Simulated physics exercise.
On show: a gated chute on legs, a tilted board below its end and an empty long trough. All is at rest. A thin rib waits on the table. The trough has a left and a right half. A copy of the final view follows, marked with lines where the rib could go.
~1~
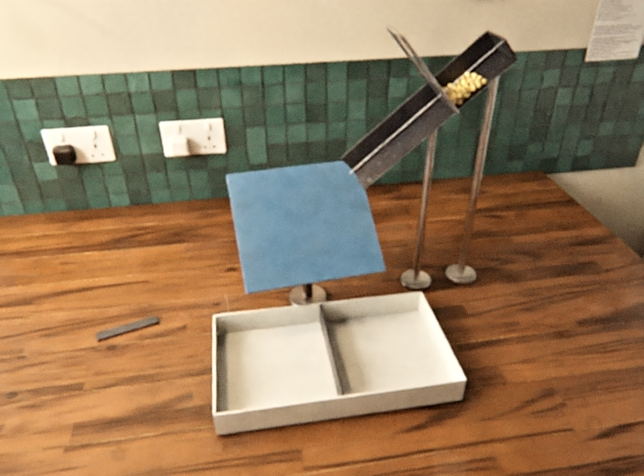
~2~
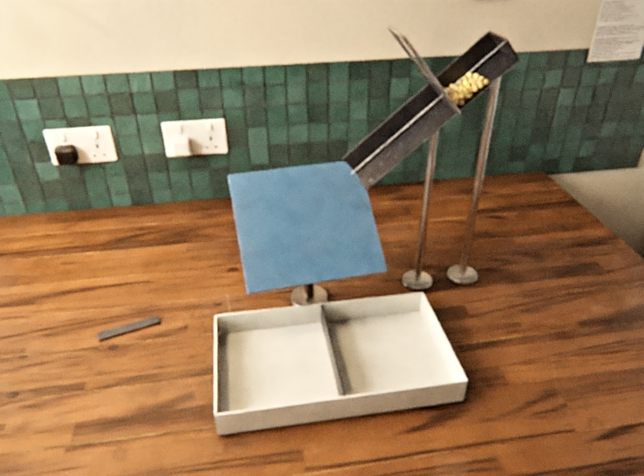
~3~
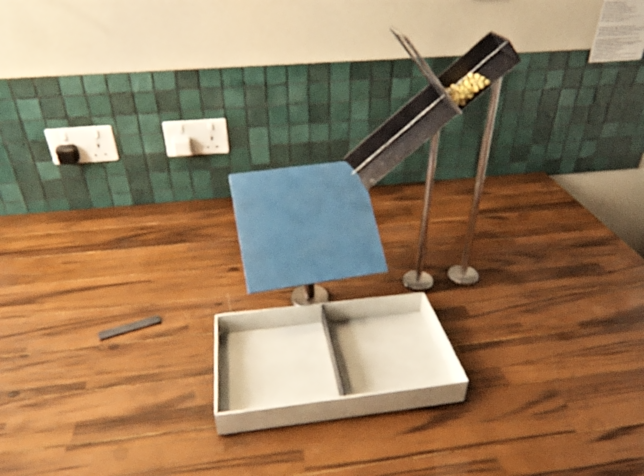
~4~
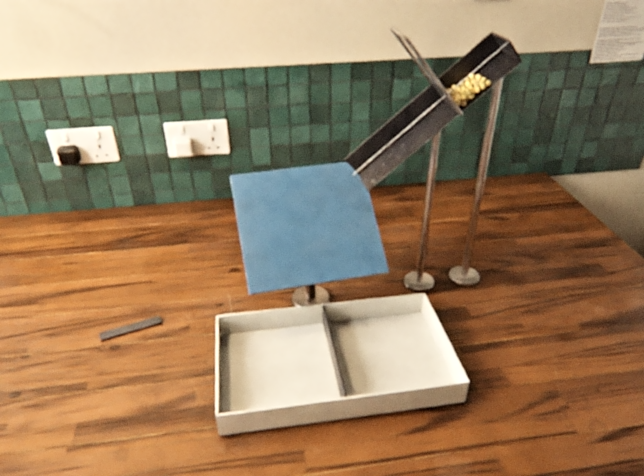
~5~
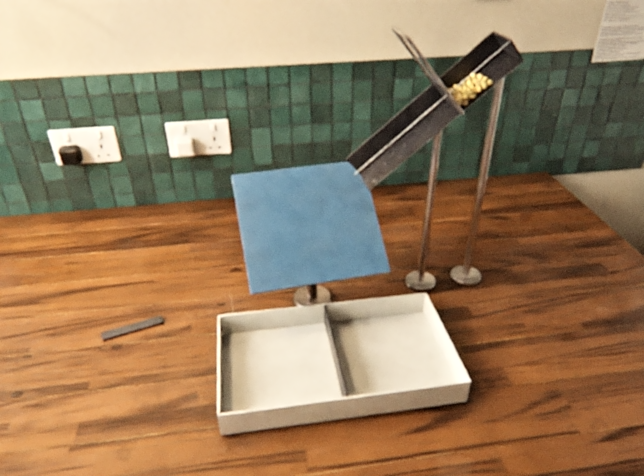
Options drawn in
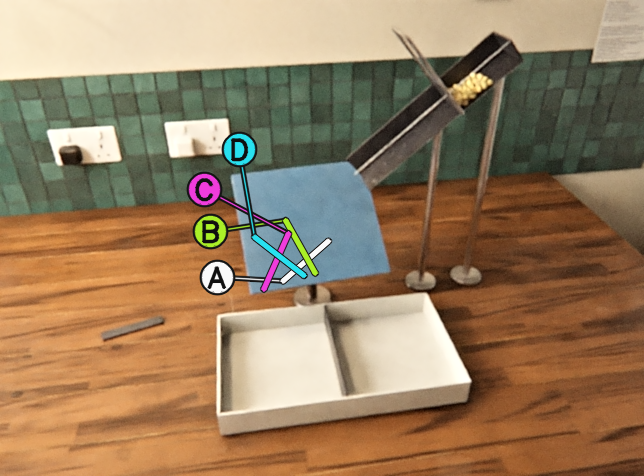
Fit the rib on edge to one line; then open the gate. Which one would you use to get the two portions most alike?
The best line is D.
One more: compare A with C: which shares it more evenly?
A it is.
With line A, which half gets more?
More lands on the left.
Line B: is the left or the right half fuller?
More lands on the right.
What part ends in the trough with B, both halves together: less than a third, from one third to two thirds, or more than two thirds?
More than two thirds.
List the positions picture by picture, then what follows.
Load behind the gate near (459, 93), soya beans; lip of the chute near (360, 181), sloping fairly steeply, in the first frame.
Middle of the board near (307, 222), tilted fairly steeply; middle of its low edge near (319, 282); of its high edge near (295, 167), in the second frame.
Front corners of the trough near (216, 414) and (467, 381); front end of its middle wall near (345, 397); gate still shut near (434, 83), in the third frame.
Middle of the load near (463, 94); lip near (363, 182), in the fourth frame.
Middle of the load near (465, 94); lip near (365, 182), in the fifth frame.
On the marked copy, line A from (328, 241) to (283, 281); line B from (285, 220) to (315, 273); line C from (288, 233) to (263, 289); line D from (254, 237) to (304, 275).
Choosing A, of what is caught, the bulk in the left half, close to a quarter in the right.
Choosing B, of what is caught, close to a quarter in the left half, the bulk in the right.
Choosing C, of what is caught, all but a few in the left half, a small share in the right.
Choosing D, of what is caught, close to half in the left half, close to half in the right.
